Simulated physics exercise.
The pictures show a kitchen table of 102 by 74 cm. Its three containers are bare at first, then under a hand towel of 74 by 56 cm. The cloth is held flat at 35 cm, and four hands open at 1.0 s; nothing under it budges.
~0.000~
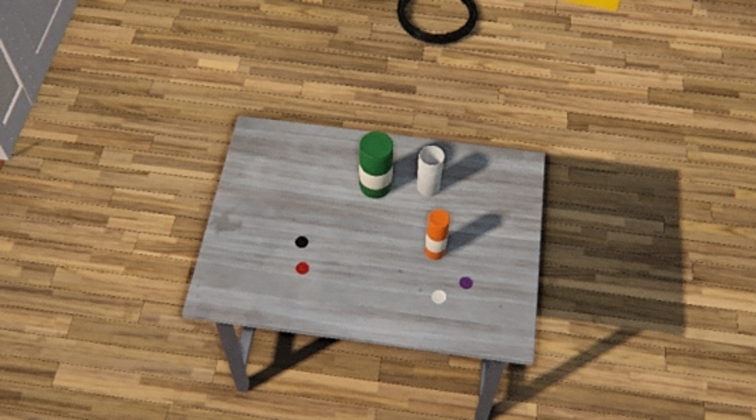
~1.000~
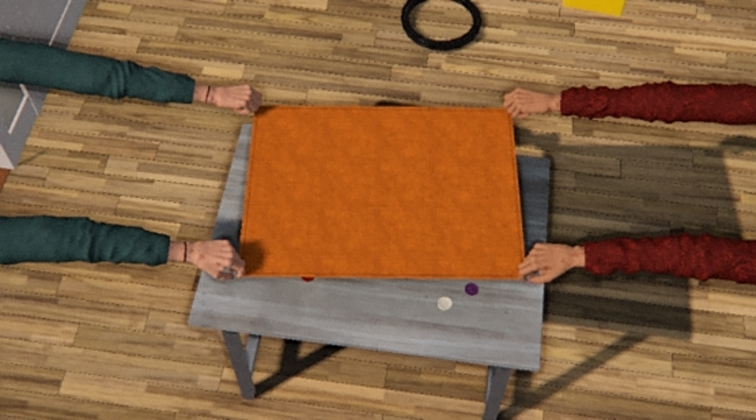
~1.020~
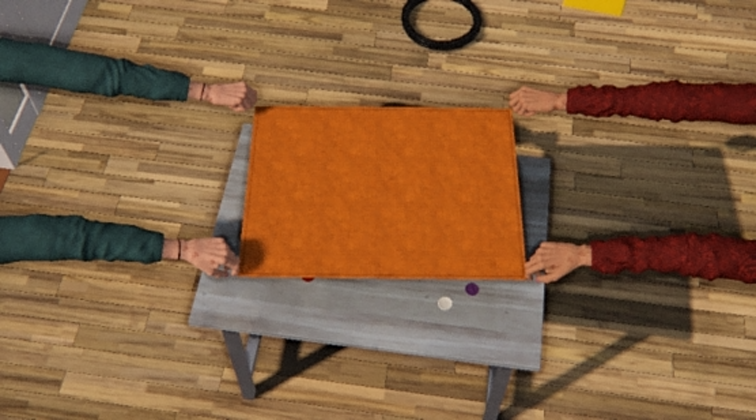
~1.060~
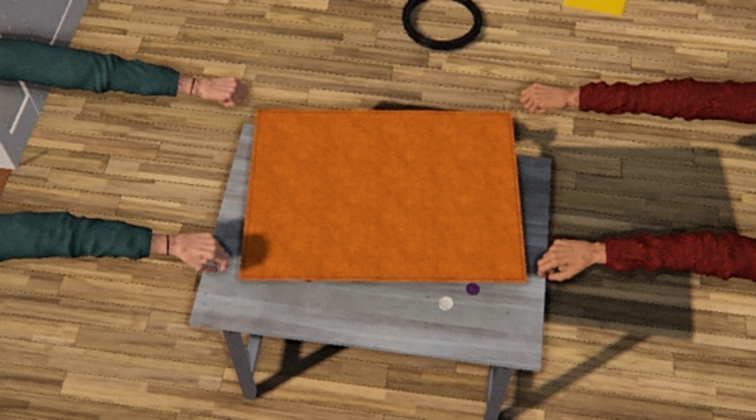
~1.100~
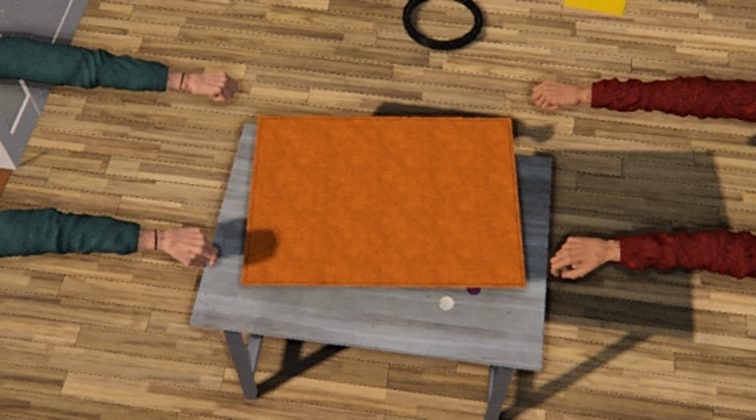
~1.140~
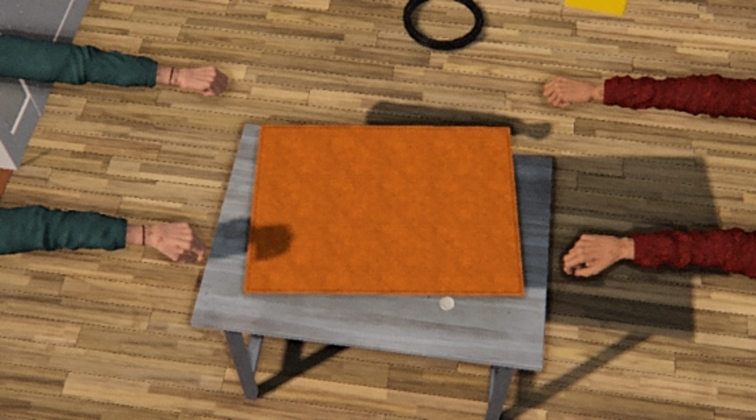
The clip shows a grey table with a green tin, white cup, orange canister and small discs, then four hands holding a flat orange cloth above it; the hands open and draw apart, and the cloth lowers, still flat.
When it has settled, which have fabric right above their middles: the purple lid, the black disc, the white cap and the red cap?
As I see it, the purple lid is going to be masked; the black disc is going to be masked; the white cap is going to be masked; the red cap is going to be masked.
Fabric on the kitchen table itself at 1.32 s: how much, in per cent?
I'd put it at close to 25 per cent.
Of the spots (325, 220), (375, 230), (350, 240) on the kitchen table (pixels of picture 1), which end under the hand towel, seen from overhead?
In order: Draped over, draped over, draped over.
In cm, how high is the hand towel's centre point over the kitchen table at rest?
Looks like close to 10 cm up.
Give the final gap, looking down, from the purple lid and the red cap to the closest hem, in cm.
5 cm and 7 cm, roughly.
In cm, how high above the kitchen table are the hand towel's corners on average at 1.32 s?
The corners are on average some 1 cm above the surface.
At 1.3 s, 25 % of it is down, spanning 71 by 56 cm, above purple lid, red cap, black disc, white cap.
At 1.5 s, 30 % of it is down, spanning 69 by 55 cm, above purple lid, red cap, black disc, white cap.
At 1.7 s, 30 % of it is down, spanning 67 by 56 cm, above purple lid, red cap, black disc, white cap.
At 1.9 s, 30 % of it is down, spanning 65 by 55 cm, above purple lid, red cap, black disc, white cap.
At 2.7 s, 35 % of it is down, spanning 66 by 55 cm, above purple lid, red cap, black disc, white cap.
